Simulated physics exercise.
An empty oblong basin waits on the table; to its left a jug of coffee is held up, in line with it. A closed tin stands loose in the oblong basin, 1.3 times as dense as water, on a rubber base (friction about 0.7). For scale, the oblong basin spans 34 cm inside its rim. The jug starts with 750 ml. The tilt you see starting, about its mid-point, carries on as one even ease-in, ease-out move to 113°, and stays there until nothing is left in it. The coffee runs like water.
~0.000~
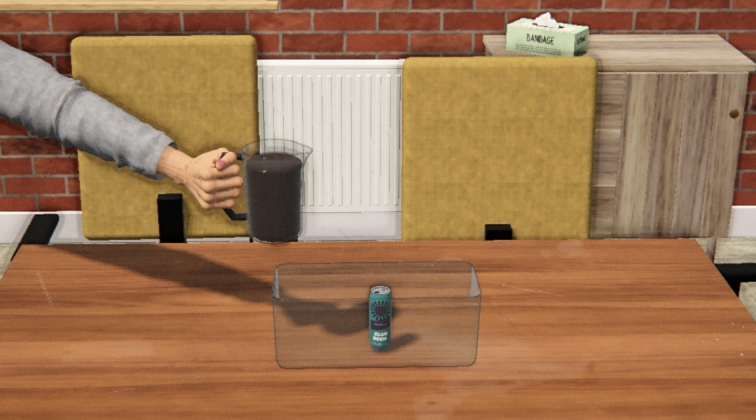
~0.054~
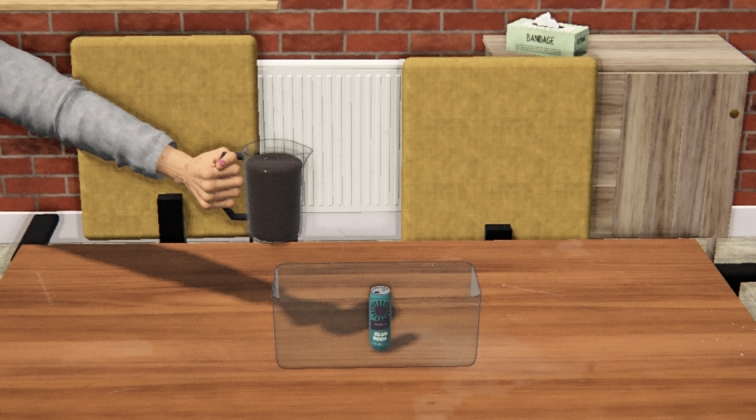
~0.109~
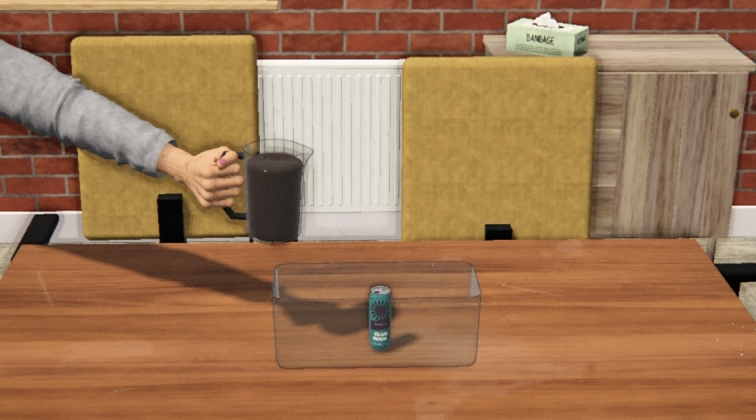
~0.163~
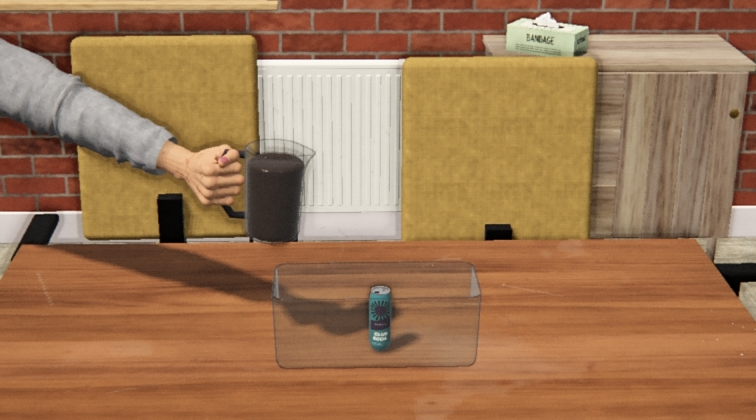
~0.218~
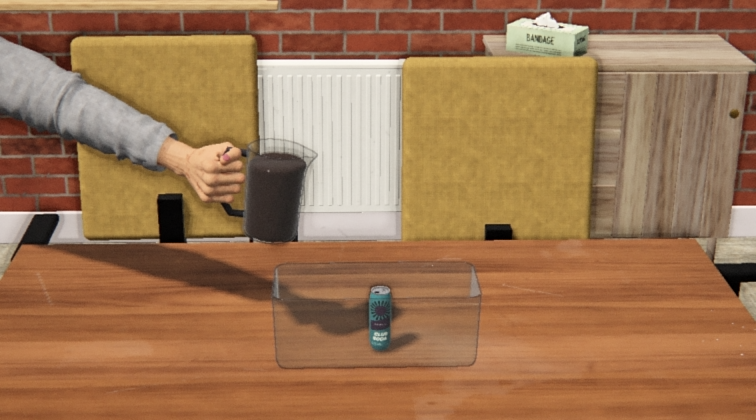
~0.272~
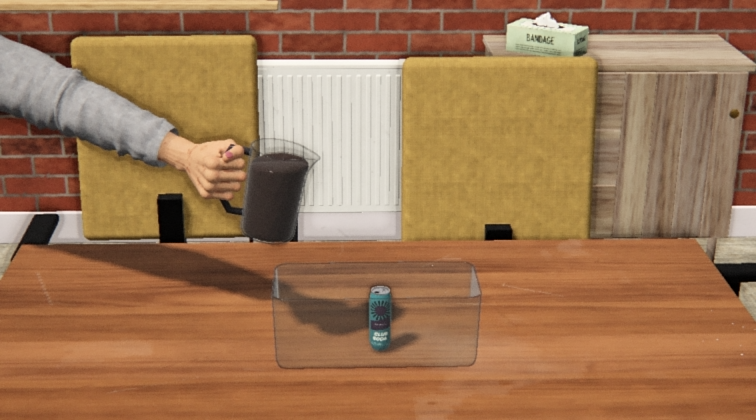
Above a wooden table, a hand slightly tilts a jug of dark liquid rightward.
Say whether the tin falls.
It goes over.
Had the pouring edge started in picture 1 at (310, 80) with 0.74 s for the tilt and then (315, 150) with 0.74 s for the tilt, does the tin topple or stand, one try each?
First it keeps standing; then it keeps standing.
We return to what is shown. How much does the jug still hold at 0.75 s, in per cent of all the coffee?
Near 86 in a hundred.
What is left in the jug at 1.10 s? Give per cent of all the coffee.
Some 34 per cent.
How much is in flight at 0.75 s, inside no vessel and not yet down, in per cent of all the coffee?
Some 12 per cent.
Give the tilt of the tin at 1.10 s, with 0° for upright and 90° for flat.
About 0°.
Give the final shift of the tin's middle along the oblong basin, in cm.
Some 8.0 cm.
Then, 0.75 s in, the tilt is 65° and 86 per cent is still to pour; the tin stands where it began.
Then, 1.10 s in, the tilt is 103° and 34 per cent is still to pour; the tin stands where it began.
Then, 1.47 s in, the tilt is 113° and 1 per cent is still to pour; the tin lies on its side.
Then, 1.87 s in, the tilt is 113° and 0 per cent is still to pour; the tin lies on its side.
Finally, the tin lies on its side.
